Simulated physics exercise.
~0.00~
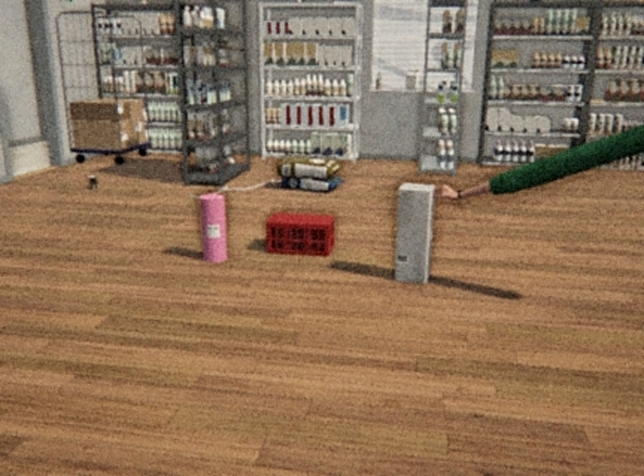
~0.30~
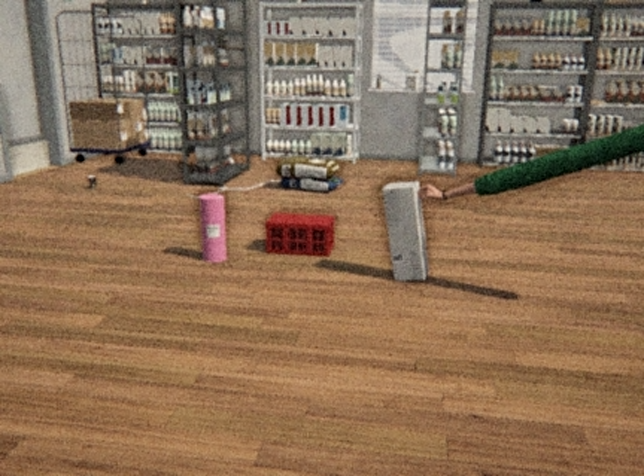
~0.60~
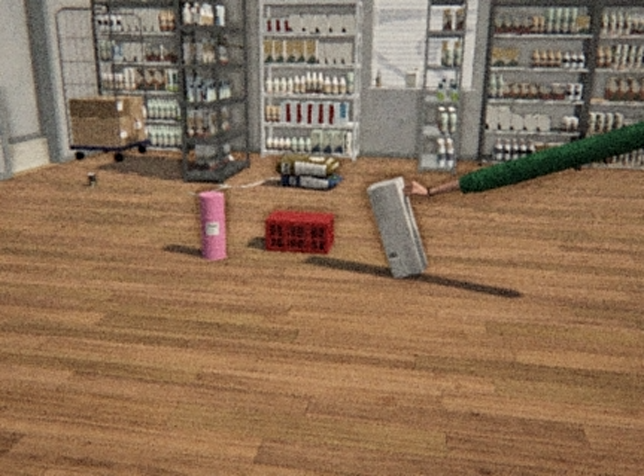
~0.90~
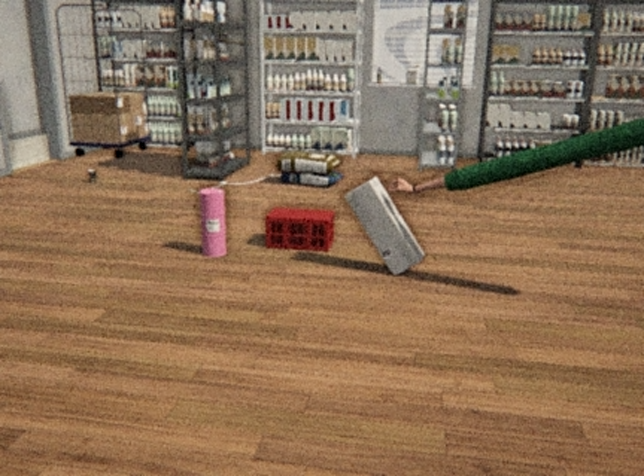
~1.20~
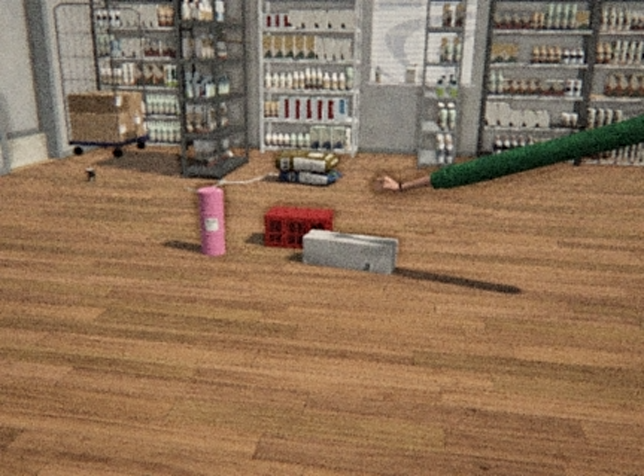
To begin with, a tall white box stands upright on a wooden floor, with a red crate and a pink canister to its left and stocked shelves behind, while a green-sleeved arm reaches in from the right with its hand at the box's upper part. The hand pushes left, and the box starts to lean. As the arm keeps extending leftward, the box tilts further over its lower edge. It then topples to the left and drops toward the floor. Finally, it lies on its side just in front of the crate, which stays put like the canister, with the hand still outstretched above.
